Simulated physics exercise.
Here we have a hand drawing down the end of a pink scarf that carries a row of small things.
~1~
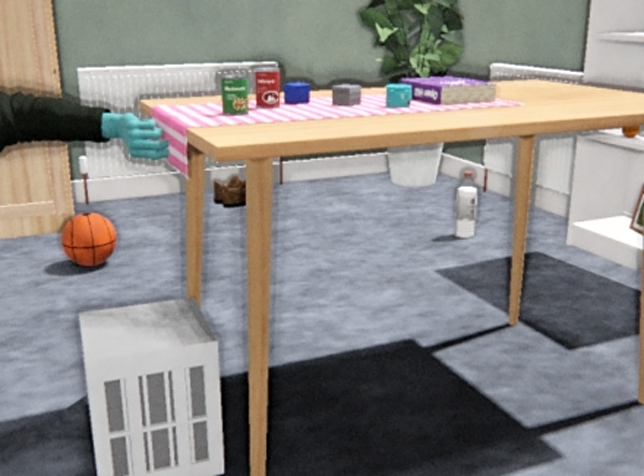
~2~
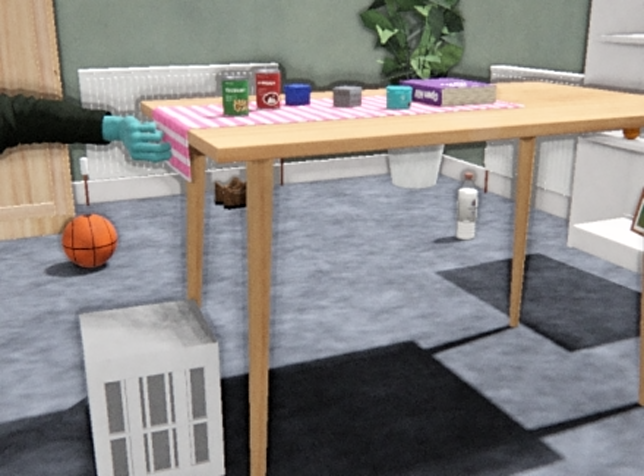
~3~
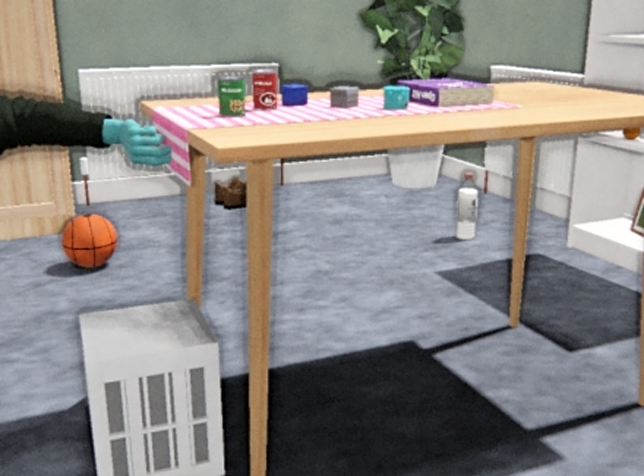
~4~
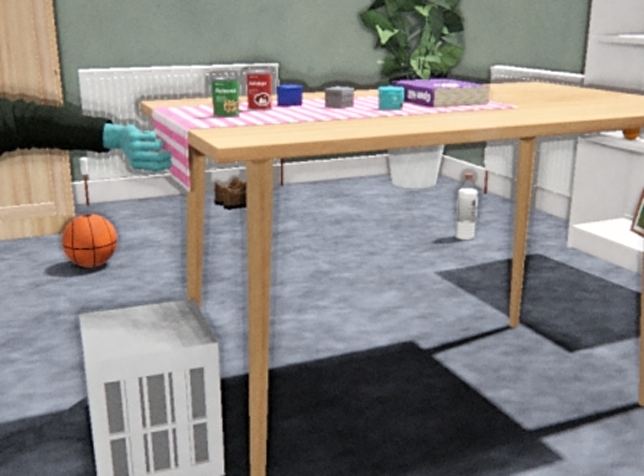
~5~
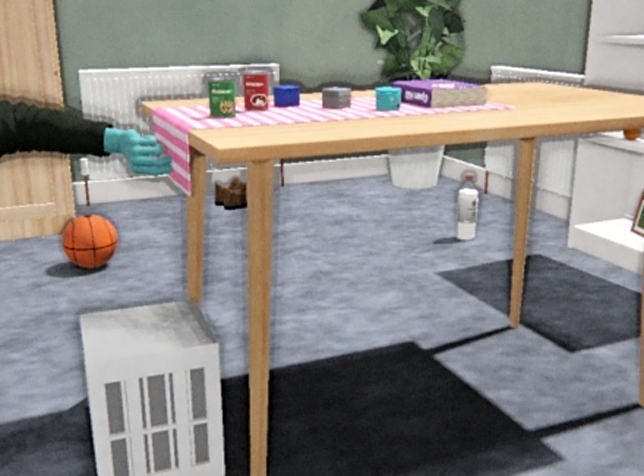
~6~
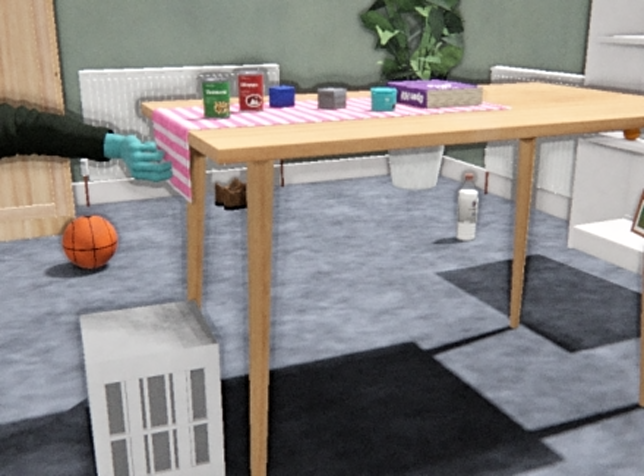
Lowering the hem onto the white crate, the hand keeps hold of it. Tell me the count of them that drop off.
It sends three things down.
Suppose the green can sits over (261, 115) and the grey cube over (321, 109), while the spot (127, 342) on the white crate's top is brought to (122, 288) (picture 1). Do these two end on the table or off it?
The green can? Lost. The grey cube? Safe.
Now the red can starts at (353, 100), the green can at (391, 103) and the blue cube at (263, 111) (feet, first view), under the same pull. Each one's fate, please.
For the red can it's staying, for the green can it's staying, for the blue cube it's falling.
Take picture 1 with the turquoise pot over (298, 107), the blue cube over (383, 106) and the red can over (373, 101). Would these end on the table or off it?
Result - turquoise pot lost; blue cube retained; red can retained.
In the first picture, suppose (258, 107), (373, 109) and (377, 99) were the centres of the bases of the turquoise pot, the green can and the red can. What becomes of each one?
The turquoise pot tumbles off, the green can keeps its place on top, the red can does not fall.
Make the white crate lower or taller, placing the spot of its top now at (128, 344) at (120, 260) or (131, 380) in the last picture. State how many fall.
If so, 1 and 4.
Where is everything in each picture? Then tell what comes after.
The first picture shows hem (188, 180); green can (234, 76); red can (267, 69); blue cube (297, 84); grey cube (347, 86); turquoise pot (399, 86); top of the crate (127, 342).
The second picture shows hem (191, 182); green can (234, 77).
The third picture shows hem (190, 186); red can (264, 70).
The fourth picture shows hem (190, 191); blue cube (289, 86); top of the crate (127, 343).
The fifth picture shows hem (190, 197); grey cube (337, 89).
The sixth picture shows hem (192, 203); green can (216, 79); red can (250, 72); blue cube (282, 87); grey cube (332, 89); turquoise pot (383, 89).
A little later, hem near (173, 219); all still up.
Next, hem near (175, 272); green can and red can gone.
Later still, hem on the crate; green can, red can and blue cube gone.
When it is over, hem on the crate; green can, red can and blue cube gone. The count of fallen things is three.
